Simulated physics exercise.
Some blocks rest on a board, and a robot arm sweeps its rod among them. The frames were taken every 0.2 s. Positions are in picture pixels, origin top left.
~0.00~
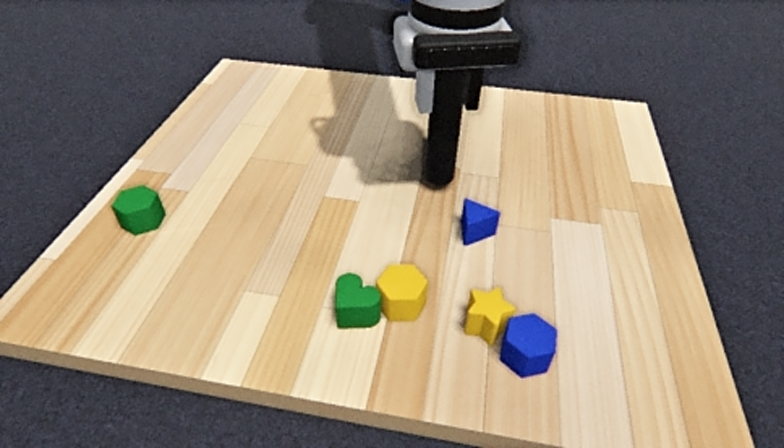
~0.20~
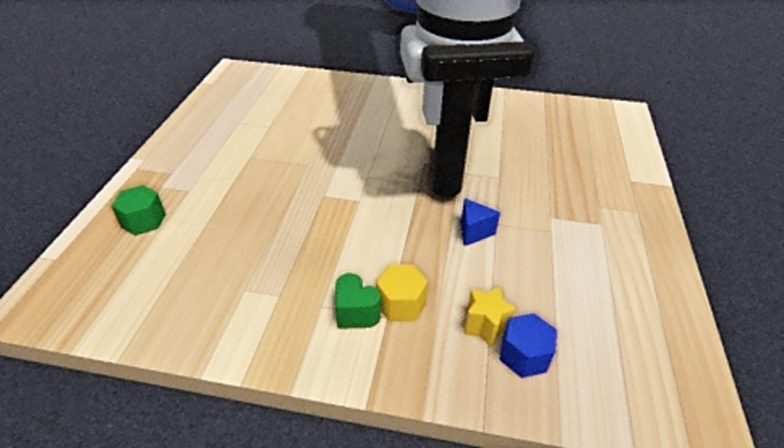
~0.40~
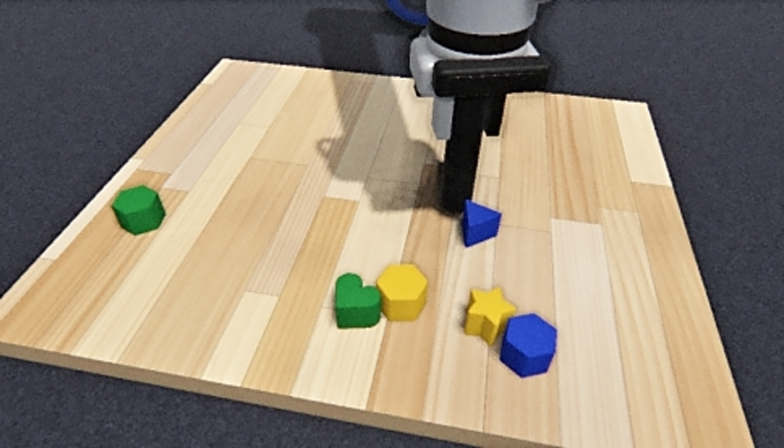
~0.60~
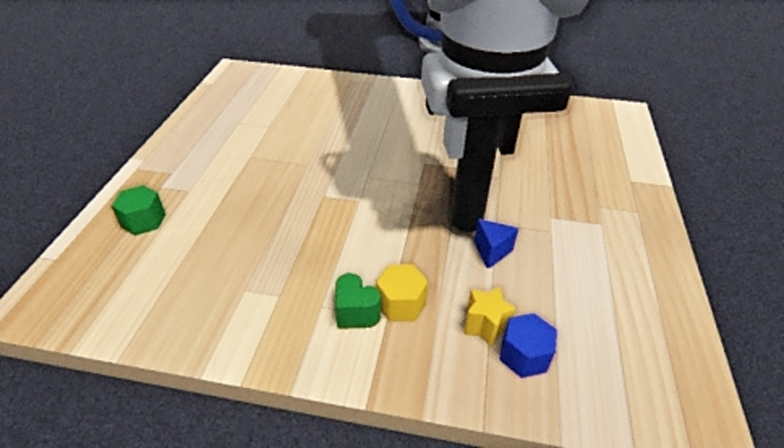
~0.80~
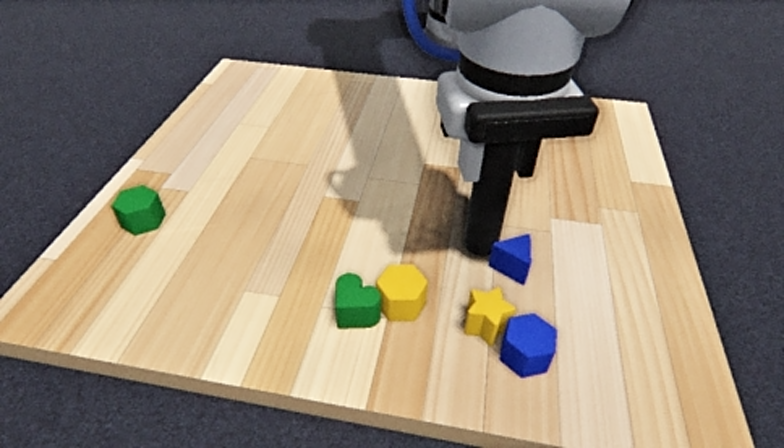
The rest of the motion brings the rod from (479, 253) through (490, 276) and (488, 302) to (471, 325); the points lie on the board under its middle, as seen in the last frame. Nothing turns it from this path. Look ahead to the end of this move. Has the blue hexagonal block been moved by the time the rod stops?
Yes, that is how it ends up.
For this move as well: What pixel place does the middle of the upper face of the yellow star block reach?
Roughly at (478, 339).
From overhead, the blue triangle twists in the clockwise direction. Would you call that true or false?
The statement is incorrect.
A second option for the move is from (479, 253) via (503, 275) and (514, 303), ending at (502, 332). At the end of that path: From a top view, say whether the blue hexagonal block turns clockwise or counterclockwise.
From above, the turn goes anticlockwise.
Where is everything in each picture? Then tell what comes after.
Rod tip (439, 176); block tops, yellow hexagonal block (402, 281); yellow star block (491, 303); blue triangle (478, 210); blue hexagonal block (532, 333), in the first frame.
Rod (446, 188); blocks unchanged, in the second frame.
Rod (456, 203); blue triangle (479, 212), in the third frame.
Rod (467, 221); blue triangle (497, 230), in the fourth frame.
Rod (481, 244); yellow hexagonal block (402, 281); yellow star block (491, 303); blue triangle (518, 246); blue hexagonal block (532, 333), in the fifth frame.
What follows on the original path. Halfway along, rod (493, 281); blue triangle (529, 257), turned 65° anticlockwise.
At the end, rod (472, 317); yellow hexagonal block in place; yellow star block (478, 339); blue triangle (529, 257), turned 65° anticlockwise; blue hexagonal block (535, 345), turned 35° anticlockwise.
